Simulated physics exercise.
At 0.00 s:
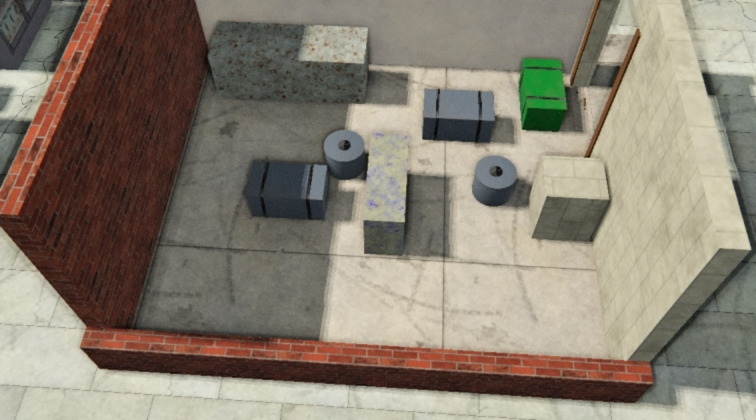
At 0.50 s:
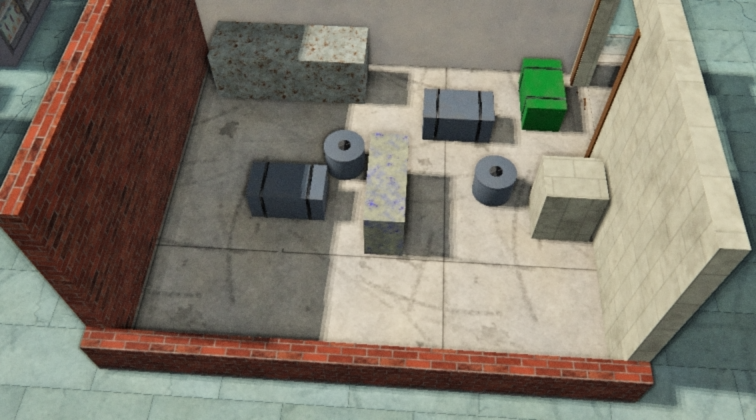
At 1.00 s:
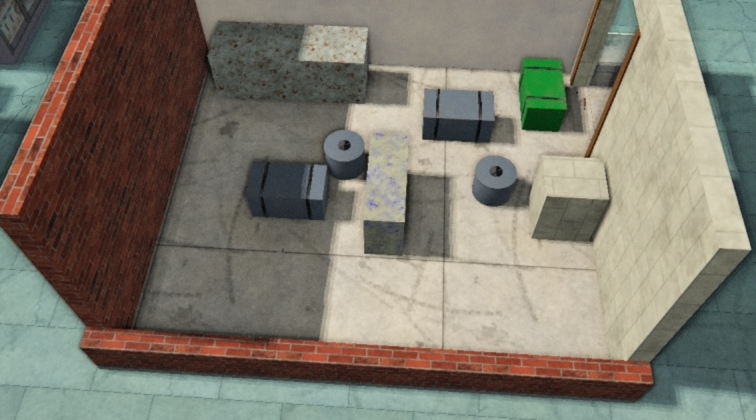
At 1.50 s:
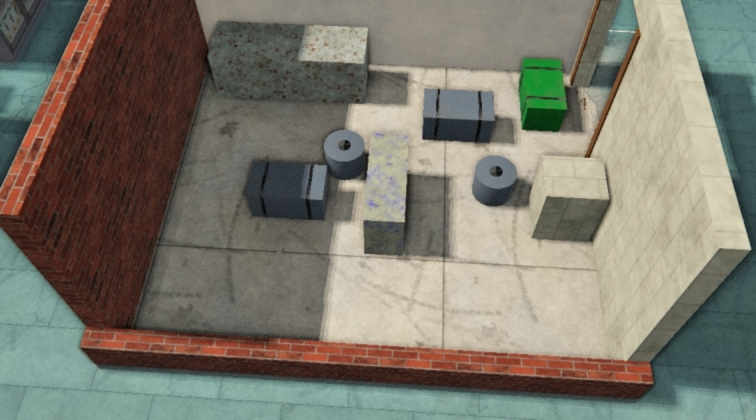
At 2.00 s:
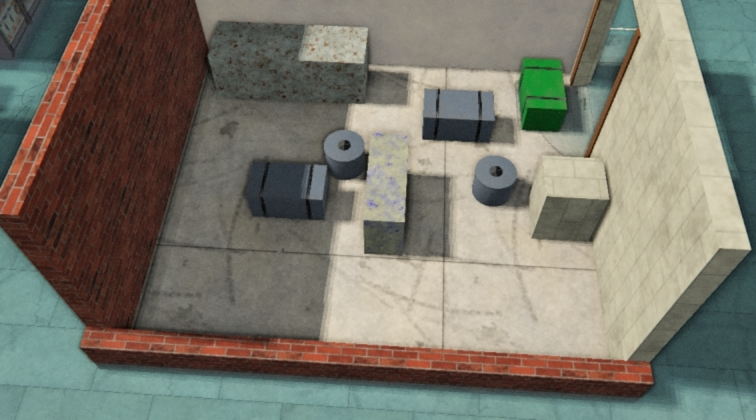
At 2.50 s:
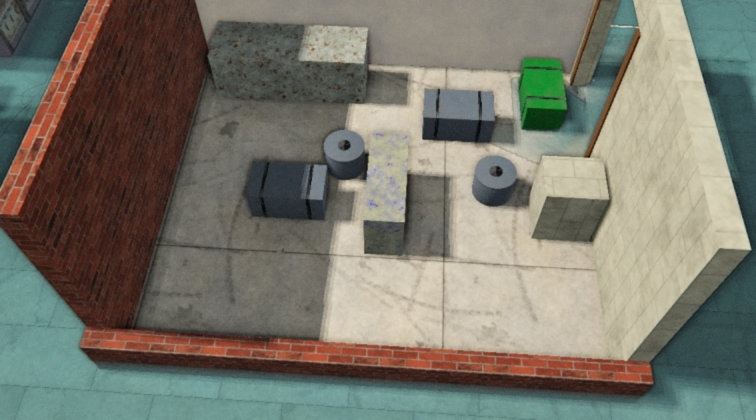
Bluish water spreads over the pale paving outside a ground-floor room, seen from above by a still camera, with red brick at left and front and pale block at right. Inside are a green trunk at the back right, two grey trunks, two grey tubs and several stone blocks. The water then slips through the back-right opening onto the floor around the green trunk, while everything else stays still.
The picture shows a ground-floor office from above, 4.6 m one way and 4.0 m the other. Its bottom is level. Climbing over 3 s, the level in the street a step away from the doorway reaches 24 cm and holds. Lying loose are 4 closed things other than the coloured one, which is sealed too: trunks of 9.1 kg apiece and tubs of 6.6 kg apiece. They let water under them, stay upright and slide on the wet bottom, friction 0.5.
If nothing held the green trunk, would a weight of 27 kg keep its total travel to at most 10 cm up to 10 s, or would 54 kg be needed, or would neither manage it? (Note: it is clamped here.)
The heavier weight still falls short.
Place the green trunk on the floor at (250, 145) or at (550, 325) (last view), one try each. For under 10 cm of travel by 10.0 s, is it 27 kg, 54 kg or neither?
For the first spot only the heavier suffices, for the second the lighter suffices.
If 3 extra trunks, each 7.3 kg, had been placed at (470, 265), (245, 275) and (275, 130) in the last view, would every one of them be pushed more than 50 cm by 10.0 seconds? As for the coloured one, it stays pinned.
In that order: Beyond it, within it, beyond it.
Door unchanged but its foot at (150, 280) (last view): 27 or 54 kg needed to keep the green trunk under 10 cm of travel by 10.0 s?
If so, then only the second option works.
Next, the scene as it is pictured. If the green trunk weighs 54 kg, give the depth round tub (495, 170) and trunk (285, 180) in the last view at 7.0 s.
5 and 2 cm.
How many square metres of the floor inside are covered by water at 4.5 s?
Roughly 8.0 m2.
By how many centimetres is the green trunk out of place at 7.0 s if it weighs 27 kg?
It would be some 200 cm from its spot.
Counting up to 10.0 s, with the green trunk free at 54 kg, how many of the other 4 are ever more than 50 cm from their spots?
The tally stands at 4.
After 3.5 s the green trunk would be 74 cm from its start with 27 kg and 26 cm from its start with 54 kg; 9 cm of water round it then.
After 4.5 s the green trunk would be 187 cm from its start with 27 kg and 93 cm from its start with 54 kg; 9 cm of water round it then.
After 7.0 s the green trunk would be 220 cm from its start with 27 kg and 177 cm from its start with 54 kg; 12 cm of water round it then.
After 10.0 s the green trunk would be 393 cm from its start with 27 kg and 261 cm from its start with 54 kg; 12 cm of water round it then.
